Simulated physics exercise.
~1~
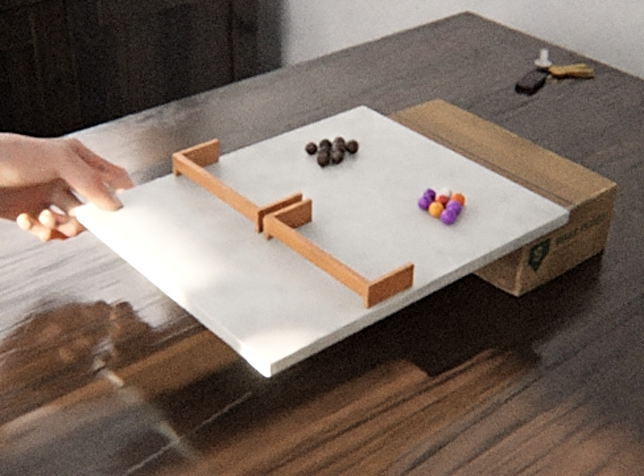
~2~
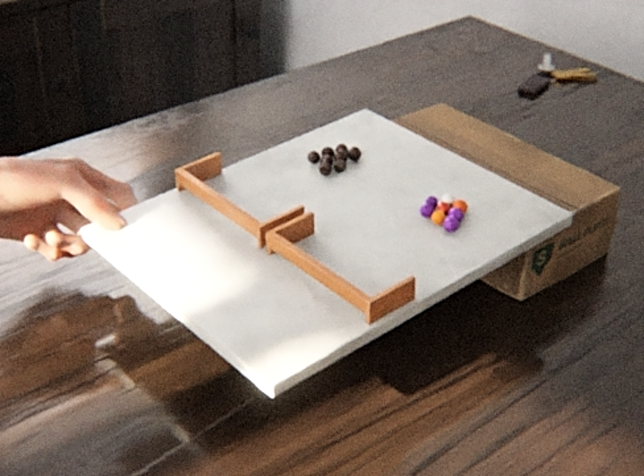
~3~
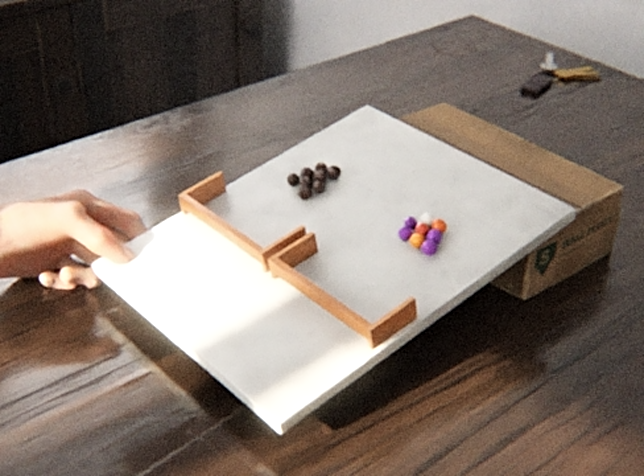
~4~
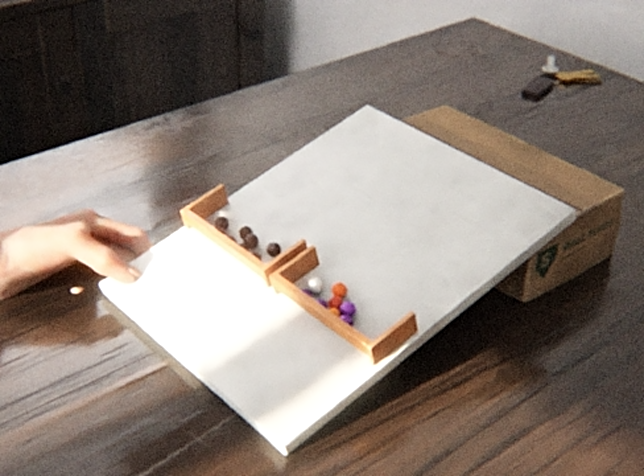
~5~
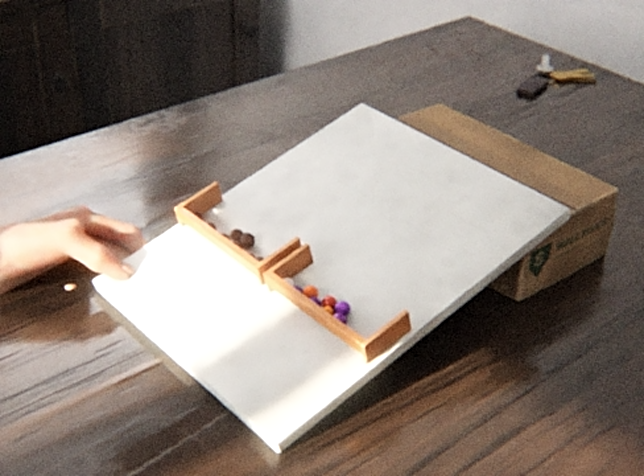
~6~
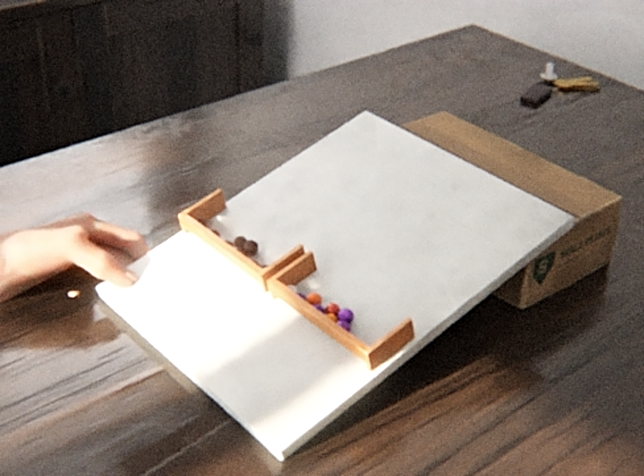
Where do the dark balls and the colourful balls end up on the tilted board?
The colourful balls nearer the viewer come to rest against their wooden bar, and the dark balls farther away come to rest against theirs.
A hand lowers a white board's end, and two ball clusters travel down to wooden bars.
